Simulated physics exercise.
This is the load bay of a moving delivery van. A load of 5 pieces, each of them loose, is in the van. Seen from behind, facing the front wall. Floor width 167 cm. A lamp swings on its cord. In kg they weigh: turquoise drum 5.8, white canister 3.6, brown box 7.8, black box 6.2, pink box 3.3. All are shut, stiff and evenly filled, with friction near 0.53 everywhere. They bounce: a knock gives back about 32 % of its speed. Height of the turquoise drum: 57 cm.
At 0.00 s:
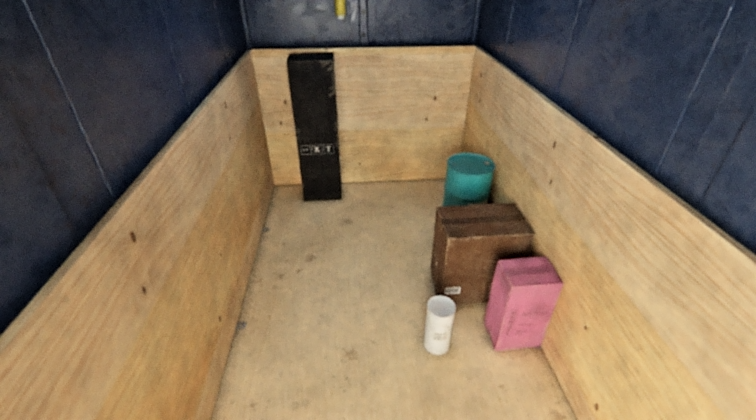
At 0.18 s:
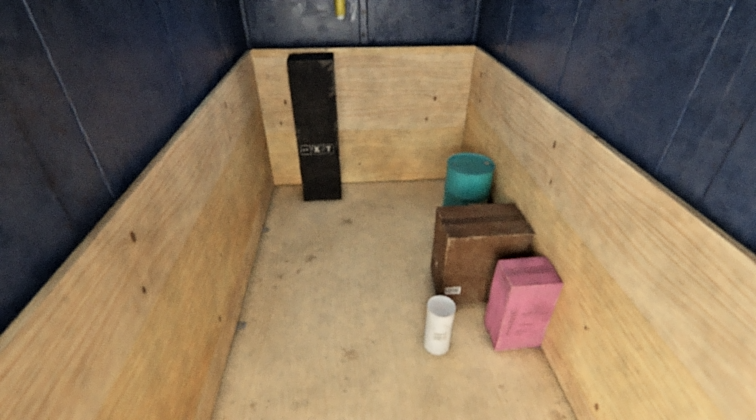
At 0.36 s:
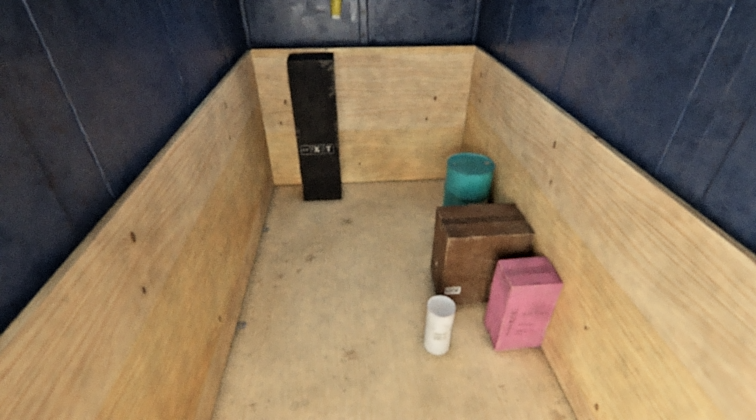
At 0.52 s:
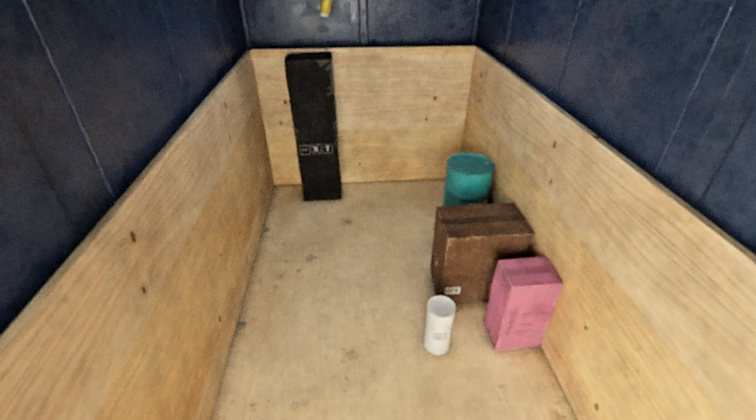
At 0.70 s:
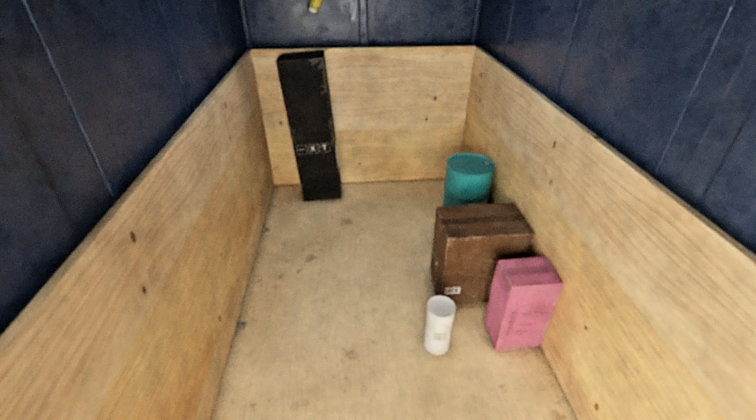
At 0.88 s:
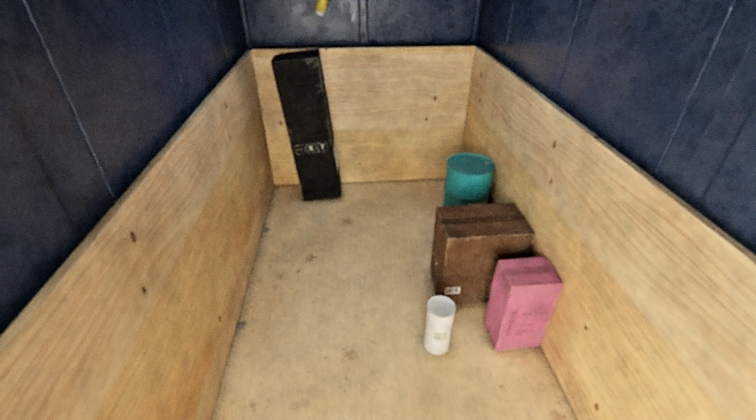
The tall black box leans gradually to the left while the other four pieces stay still.
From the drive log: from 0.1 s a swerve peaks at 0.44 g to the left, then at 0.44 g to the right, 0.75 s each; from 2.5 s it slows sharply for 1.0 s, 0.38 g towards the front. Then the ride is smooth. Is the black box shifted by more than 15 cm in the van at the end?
The black box leaves its spot.
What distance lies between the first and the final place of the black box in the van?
Some 70 cm.
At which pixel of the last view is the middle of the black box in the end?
At about (387, 172).
Around 1.28 s, push 0.38 g right; black box at 11° to upright near (332, 129).
Around 1.58 s, no push; black box at 44° to upright near (374, 135).
Around 1.88 s, no push; black box on its side near (390, 162).
Finally (4.0 s), on their side or leaning hard in the van, black box; the other 4 still in place (within 15 cm). In the last view, black box near (387, 172).
